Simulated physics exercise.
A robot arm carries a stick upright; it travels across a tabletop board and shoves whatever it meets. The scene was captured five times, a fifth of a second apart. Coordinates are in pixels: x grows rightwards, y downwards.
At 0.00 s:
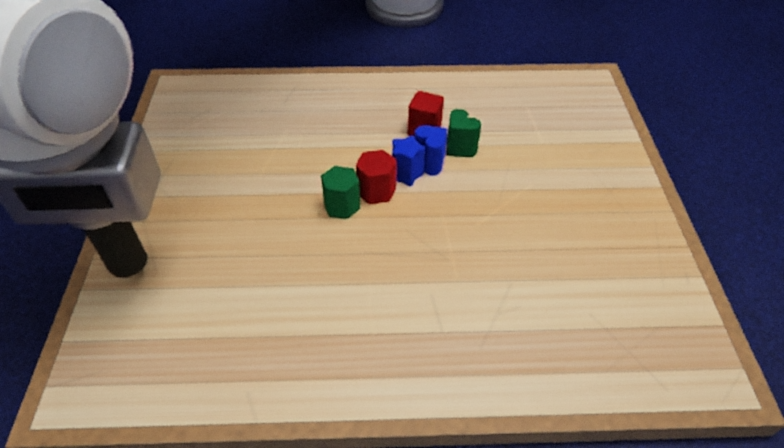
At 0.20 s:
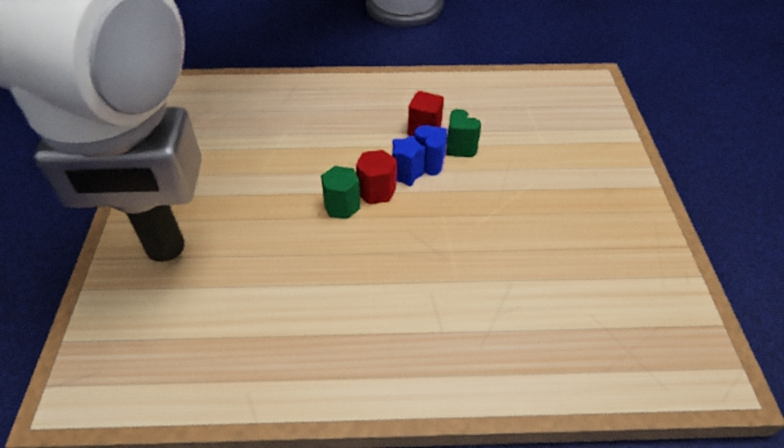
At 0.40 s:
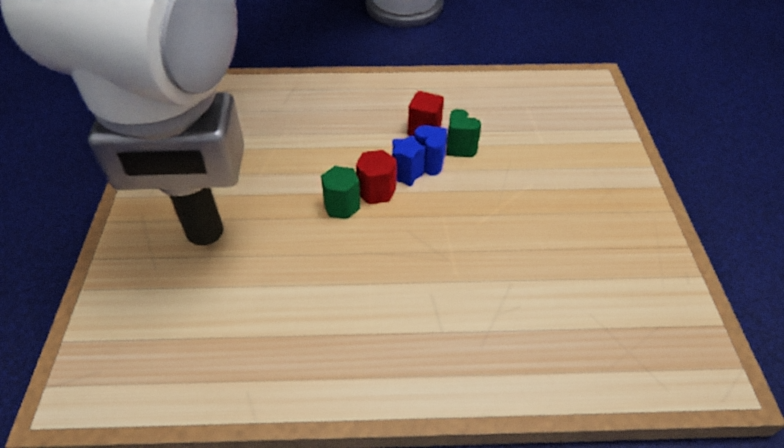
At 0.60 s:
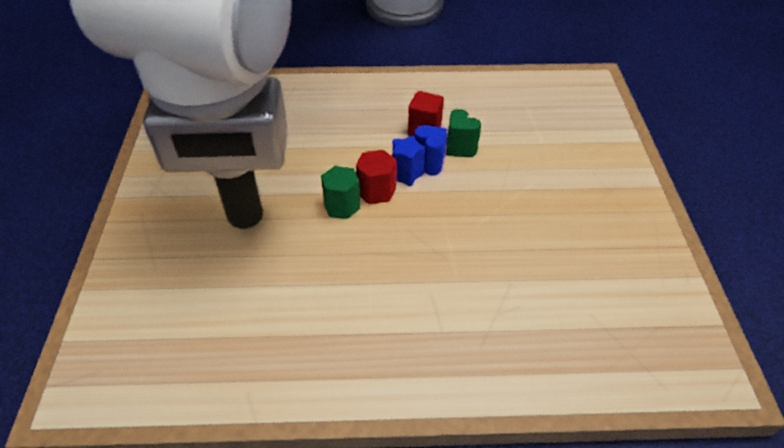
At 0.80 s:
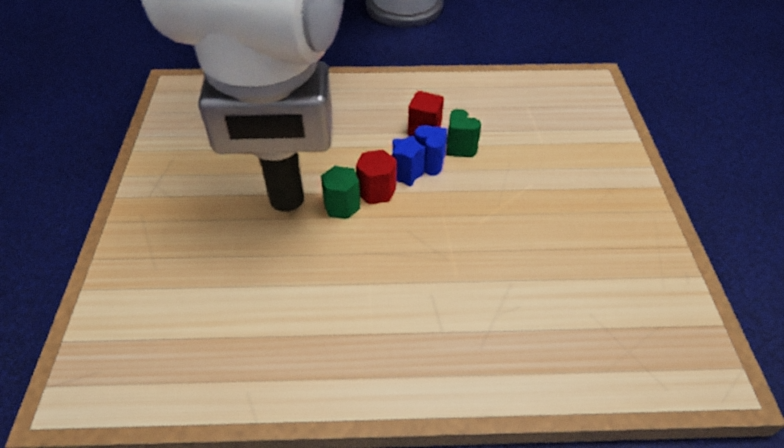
A robot arm with a dark stick moved right and slightly away across a wooden board, drawing close to a green hexagonal block at the end of a row of colored blocks, which stayed still.
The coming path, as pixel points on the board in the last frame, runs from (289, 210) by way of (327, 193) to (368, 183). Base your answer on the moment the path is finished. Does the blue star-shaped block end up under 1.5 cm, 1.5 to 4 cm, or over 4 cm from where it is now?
Under 1.5 cm.
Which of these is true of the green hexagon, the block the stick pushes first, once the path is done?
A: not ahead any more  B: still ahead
Letter A.
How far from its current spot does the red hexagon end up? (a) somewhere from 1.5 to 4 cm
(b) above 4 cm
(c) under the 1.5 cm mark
I choose a.
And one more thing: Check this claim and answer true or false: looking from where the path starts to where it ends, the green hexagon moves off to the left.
This is false.
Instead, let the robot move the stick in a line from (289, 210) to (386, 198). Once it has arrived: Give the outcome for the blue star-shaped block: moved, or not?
From what I can tell, it won't keep its place.
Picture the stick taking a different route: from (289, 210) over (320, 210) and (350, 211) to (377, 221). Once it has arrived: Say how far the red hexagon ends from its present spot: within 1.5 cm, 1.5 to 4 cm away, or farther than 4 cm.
It ends 1.5 to 4 cm from its spot.
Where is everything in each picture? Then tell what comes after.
In the first picture, stick's lower end (129, 264); green hexagon (340, 178); red hexagon (376, 162); blue star-shaped block (407, 146); blue heart (433, 134).
In the second picture, stick (166, 249); blocks still.
In the third picture, stick (206, 233); blocks still.
In the fourth picture, stick (246, 217); blocks still.
In the fifth picture, stick (287, 200); green hexagon (340, 178); red hexagon (376, 162); blue star-shaped block (407, 146); blue heart (433, 134).
What follows on the original path. Halfway along, stick (326, 183); green hexagon (353, 178), turned 40° clockwise; red hexagon (381, 161).
At the end, stick (368, 173); green hexagon (362, 182), turned 85° clockwise; red hexagon (401, 164); blue star-shaped block (412, 142); blue heart (436, 133).
